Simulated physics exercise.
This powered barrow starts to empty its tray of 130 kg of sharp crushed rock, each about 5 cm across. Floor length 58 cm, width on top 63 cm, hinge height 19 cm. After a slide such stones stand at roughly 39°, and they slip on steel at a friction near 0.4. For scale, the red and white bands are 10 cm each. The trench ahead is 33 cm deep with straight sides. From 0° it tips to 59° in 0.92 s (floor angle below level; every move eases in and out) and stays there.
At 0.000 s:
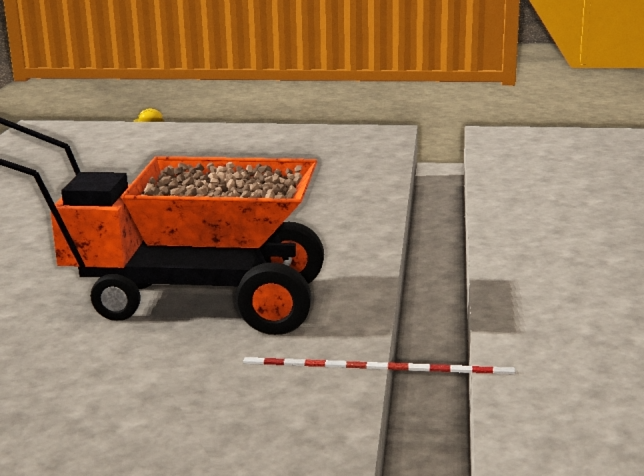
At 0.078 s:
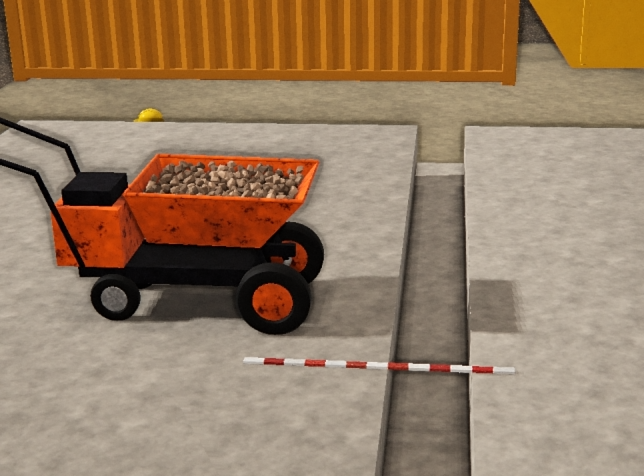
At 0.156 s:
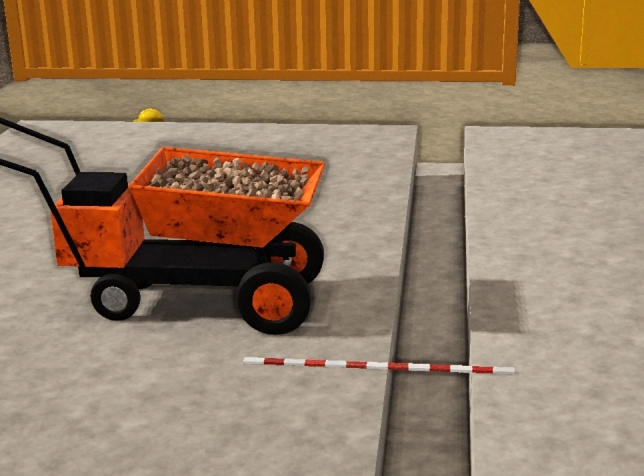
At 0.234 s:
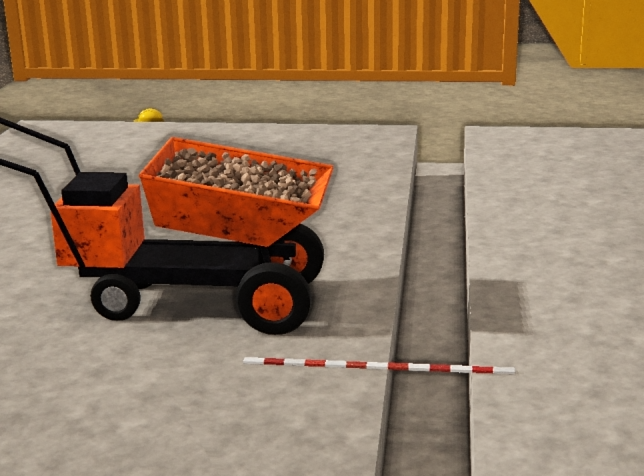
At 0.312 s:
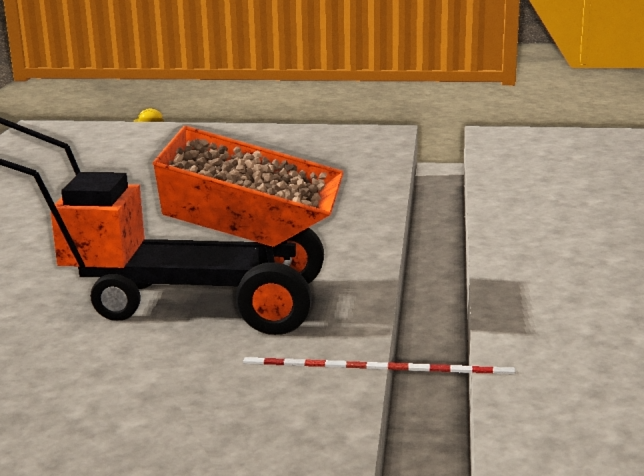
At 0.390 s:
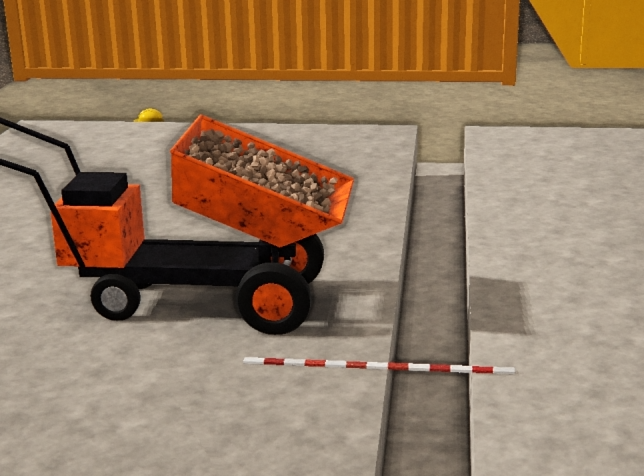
Orange powered barrow standing beside a narrow trench, its stone-filled tray rising at the rear and tilting steadily down towards the right.
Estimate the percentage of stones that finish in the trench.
Close to 50 in a hundred.
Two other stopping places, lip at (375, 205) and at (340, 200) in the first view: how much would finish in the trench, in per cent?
Near 15 per cent from the first place, 40 from the second.
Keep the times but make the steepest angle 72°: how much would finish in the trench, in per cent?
In that case some 100 per cent.
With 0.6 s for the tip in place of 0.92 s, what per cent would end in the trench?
In that case some 55 per cent.
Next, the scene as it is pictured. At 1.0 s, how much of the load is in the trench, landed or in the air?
About 10 per cent by then.
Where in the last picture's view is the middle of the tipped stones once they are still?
Around (435, 360).
After 0.7 s the floor is at 50°; 100 % in the tray; the foremost stones are at (368, 239).
After 1.0 s the floor is at 59°; 89 % in the tray, 2 % short of the trench, 9 % in the trench; the foremost stones are at (440, 313).
After 1.4 s the floor is at 59°; 63 % in the tray, 1 % short of the trench, 35 % in the trench; the foremost stones are at (472, 339).
After 3.3 s the floor is at 59°; 49 % in the tray, 50 % in the trench; the foremost stones are at (476, 347).
